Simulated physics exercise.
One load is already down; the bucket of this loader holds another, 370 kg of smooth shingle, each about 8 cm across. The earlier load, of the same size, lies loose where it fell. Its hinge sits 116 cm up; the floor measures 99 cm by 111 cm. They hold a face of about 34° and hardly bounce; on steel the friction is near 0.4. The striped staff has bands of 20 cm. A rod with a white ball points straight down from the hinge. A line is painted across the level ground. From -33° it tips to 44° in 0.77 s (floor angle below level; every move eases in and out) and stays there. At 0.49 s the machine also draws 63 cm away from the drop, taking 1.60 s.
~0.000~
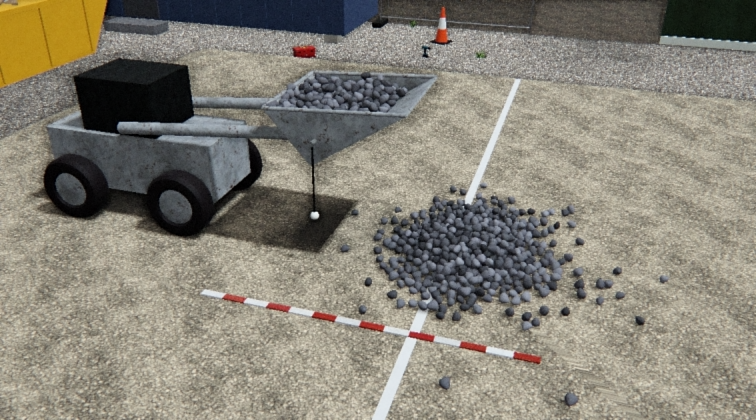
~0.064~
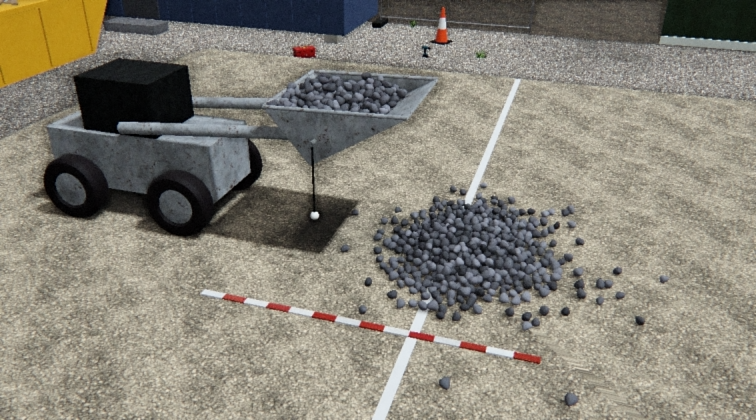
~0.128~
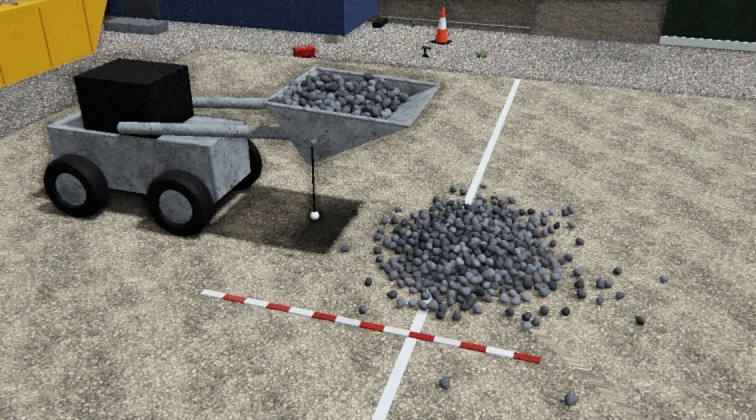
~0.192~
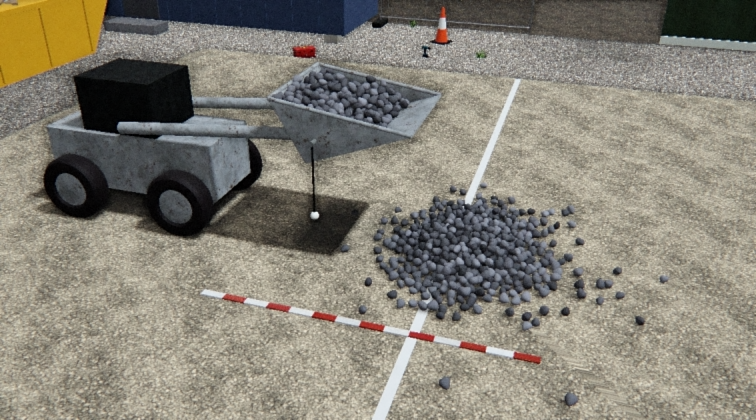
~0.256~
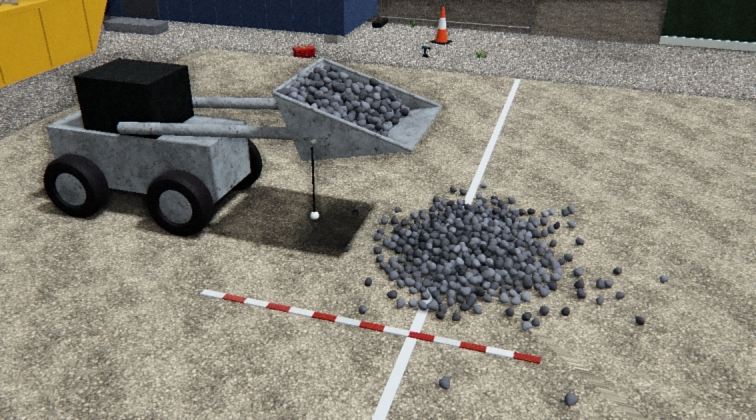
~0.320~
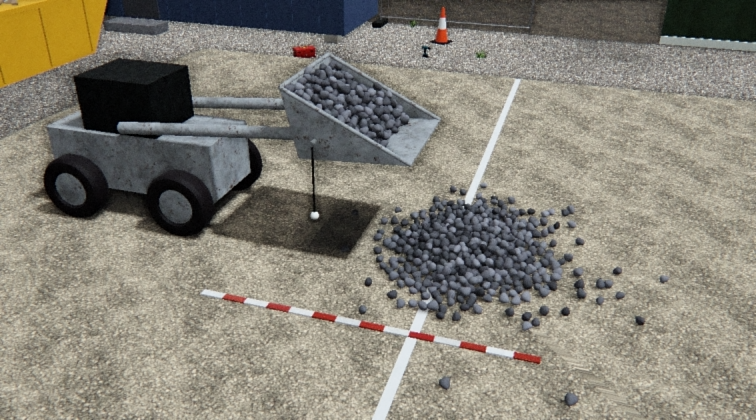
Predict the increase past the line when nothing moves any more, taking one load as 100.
Close to 12 parts in a hundred.
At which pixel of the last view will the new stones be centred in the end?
Their middle is at about (405, 233).
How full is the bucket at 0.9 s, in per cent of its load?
It holds some 65 per cent.
After 0.6 s the floor is at 32°; in per cent of one load, 100 in the bucket, 30 short of the line, 70 past the line; the foremost stones are at (617, 291).
After 0.9 s the floor is at 44°; in per cent of one load, 64 in the bucket, 66 short of the line, 70 past the line; the foremost stones are at (617, 291).
After 2.5 s the floor is at 44°; in per cent of one load, 0 in the bucket, 118 short of the line, 82 past the line; the foremost stones are at (617, 291).
After 5.2 s the floor is at 44°; in per cent of one load, 0 in the bucket, 118 short of the line, 82 past the line; the foremost stones are at (617, 291). Net gain past the line, 12.
